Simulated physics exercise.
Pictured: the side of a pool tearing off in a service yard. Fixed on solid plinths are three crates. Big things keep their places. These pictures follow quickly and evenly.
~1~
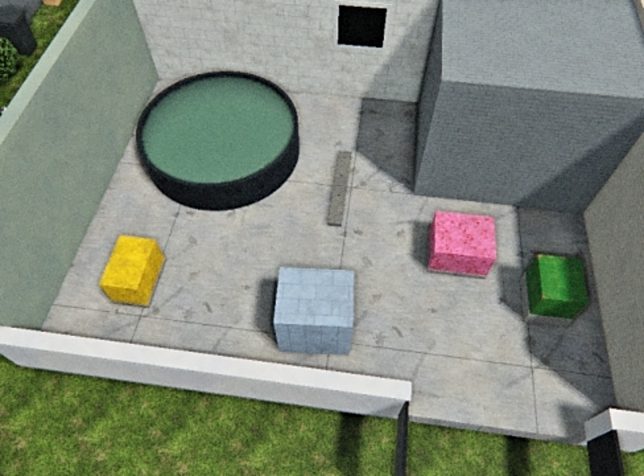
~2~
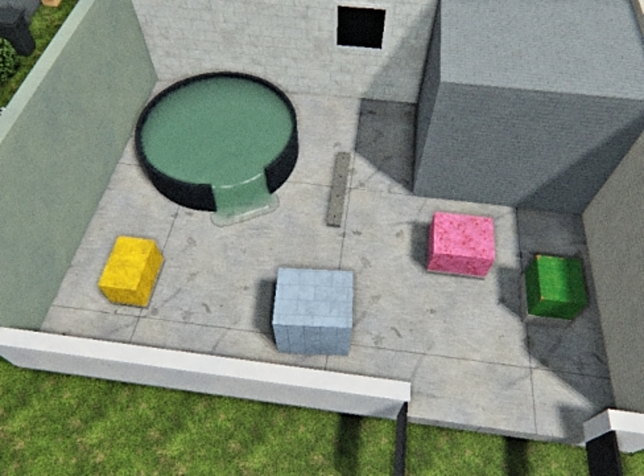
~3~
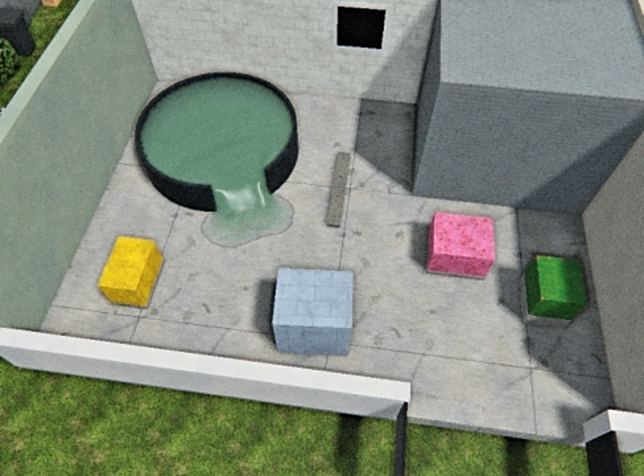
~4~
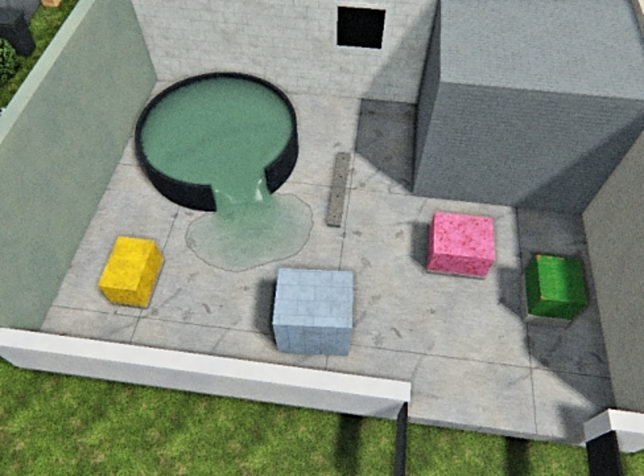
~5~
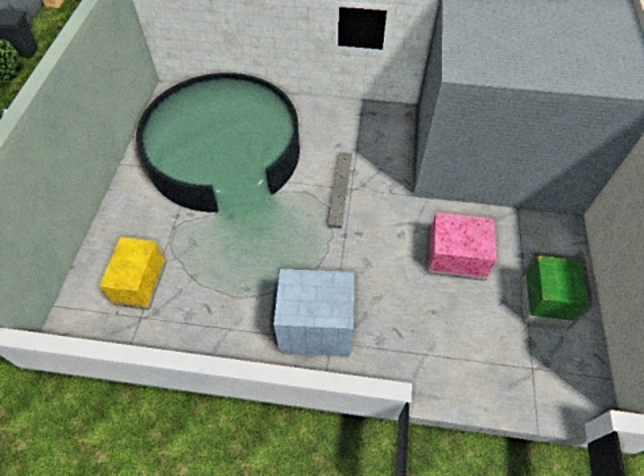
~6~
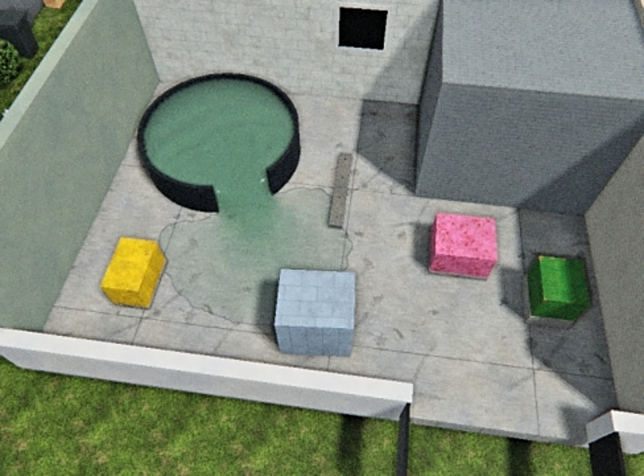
Green water sits still in a round, dark-walled pool at the upper left of a walled, paved yard, seen from high above with grass along the near edge. A yellow block stands at left, a pale blue one near the centre, and pink and green ones at right below a large grey block. The pool's near side opens and water pours out, spreading in a thinning sheet toward the yellow and blue blocks.
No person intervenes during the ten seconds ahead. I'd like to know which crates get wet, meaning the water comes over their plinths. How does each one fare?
The yellow crate does get wet. The pink crate does get wet. The green crate does not get wet.
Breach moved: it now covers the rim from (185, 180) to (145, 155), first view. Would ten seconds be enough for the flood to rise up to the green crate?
Then: Green crate stays untouched.
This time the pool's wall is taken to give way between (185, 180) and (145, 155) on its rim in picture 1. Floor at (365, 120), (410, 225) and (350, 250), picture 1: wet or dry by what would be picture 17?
Point one: Not reached. Point two: Not reached. Point three: Not reached.
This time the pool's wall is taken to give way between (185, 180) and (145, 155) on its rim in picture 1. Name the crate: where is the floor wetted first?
First: The yellow-painted one.
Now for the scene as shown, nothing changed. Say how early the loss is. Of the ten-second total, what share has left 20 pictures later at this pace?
Around 5 per cent.
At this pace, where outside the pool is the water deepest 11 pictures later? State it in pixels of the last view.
Around (269, 380).
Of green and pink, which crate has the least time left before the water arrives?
That would be the one in pink.
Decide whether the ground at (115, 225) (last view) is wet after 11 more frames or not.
That point would be spared.
A moment on, water covers 25 % of the floor; the yellow crate water round its plinth, the pink crate not reached, the green crate not reached.
Next, water covers 40 % of the floor; the yellow crate water round its plinth, the pink crate water round its plinth, the green crate water round its plinth.
Then, water covers 55 % of the floor; the yellow crate water round its plinth, the pink crate water round its plinth, the green crate water round its plinth.
Later, water covers 80 % of the floor; the yellow crate water round its plinth, the pink crate water round its plinth, the green crate water round its plinth.
In the end, water covers 95 % of the floor; the yellow crate was topped, the pink crate was topped, the green crate stayed above the water.
